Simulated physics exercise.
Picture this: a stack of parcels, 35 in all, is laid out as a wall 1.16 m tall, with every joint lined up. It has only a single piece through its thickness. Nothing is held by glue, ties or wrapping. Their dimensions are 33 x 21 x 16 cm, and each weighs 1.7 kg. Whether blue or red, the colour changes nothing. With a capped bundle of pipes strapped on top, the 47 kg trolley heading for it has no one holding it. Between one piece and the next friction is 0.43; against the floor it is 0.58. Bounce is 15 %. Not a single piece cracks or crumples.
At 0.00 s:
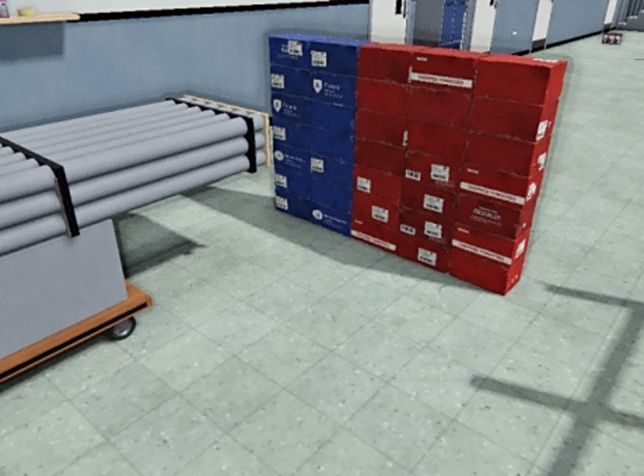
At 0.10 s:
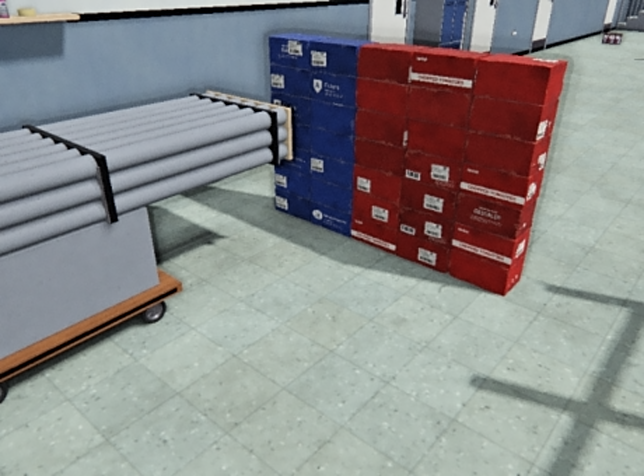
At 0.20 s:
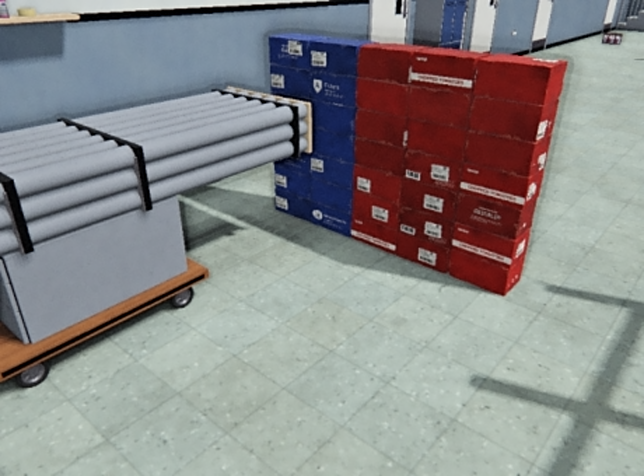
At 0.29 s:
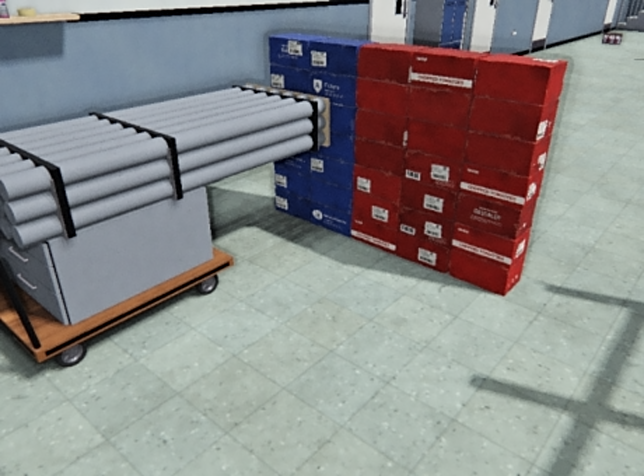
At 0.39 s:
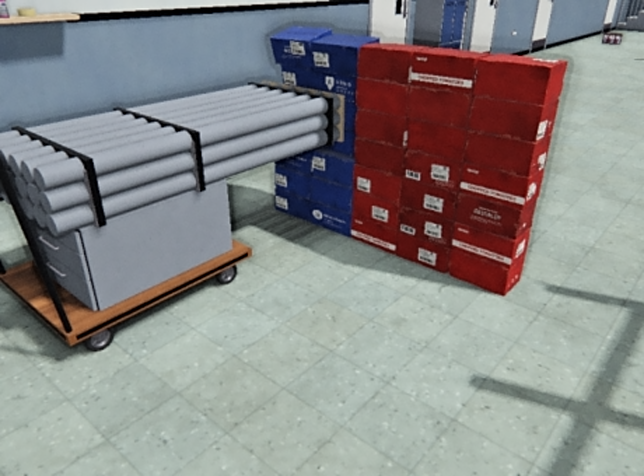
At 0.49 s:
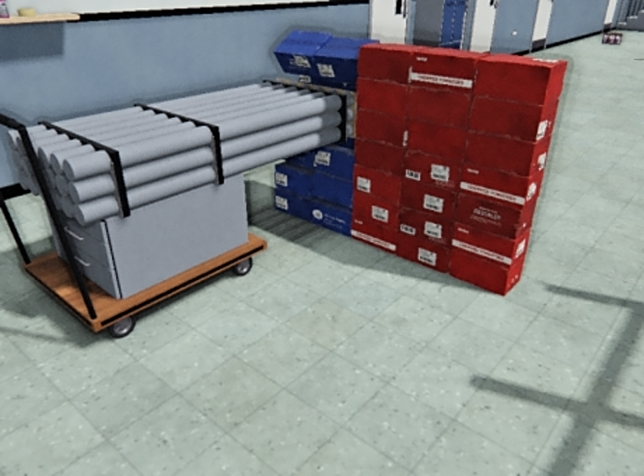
A trolley loaded with grey tubes rolls right and pushes into the stacked blue boxes, tilting several.
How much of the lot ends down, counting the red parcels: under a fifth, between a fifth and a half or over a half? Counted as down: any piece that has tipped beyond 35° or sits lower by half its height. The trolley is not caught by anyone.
By the end, below one fifth of them are down.
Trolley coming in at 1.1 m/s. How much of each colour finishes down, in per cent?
Share down, in per cent: Blue 100, red 0.
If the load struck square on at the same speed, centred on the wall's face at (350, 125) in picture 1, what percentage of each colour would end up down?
That would leave blue at 60 % and red at 30 %.
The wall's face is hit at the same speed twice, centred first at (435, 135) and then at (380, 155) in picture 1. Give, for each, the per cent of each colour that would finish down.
Blue 0 then 50, red 80 then 70 per cent.
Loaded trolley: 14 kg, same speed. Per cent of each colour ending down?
For blue it's 100, for red it's 0 in a hundred.
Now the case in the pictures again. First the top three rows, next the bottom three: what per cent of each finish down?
40% and 20%.
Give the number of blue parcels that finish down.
Looking at blue, I make it 11 down at the end.
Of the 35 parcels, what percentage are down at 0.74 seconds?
30 percent by then.
Around 0.58 s, load 32 cm past the wall's line, still rolling; none of the 21 red parcels down (3 of 35 in all colours); top red parcel unmoved; top blue parcel tipped 39°, 8 cm lower.
Around 0.74 s, load 49 cm past the wall's line, still rolling; none of the 21 red parcels down (11 of 35 in all colours); top red parcel unmoved; top blue parcel tipped 57°, 8 cm lower.
Around 1.00 s, load 75 cm past the wall's line, still rolling; none of the 21 red parcels down (11 of 35 in all colours); top red parcel unmoved; top blue parcel on its side.
Around 1.40 s, load 1.03 m past the wall's line, still rolling; none of the 21 red parcels down (11 of 35 in all colours); top red parcel unmoved; top blue parcel on its side.
Finally (2.8 s), load 1.03 m past the wall's line, stopped; none of the 21 red parcels down (11 of 35 in all colours); top red parcel unmoved; top blue parcel on its side. That is 0 per cent. Seen by the last camera, middles, top red parcel near (520, 78), top blue parcel near (414, 65).
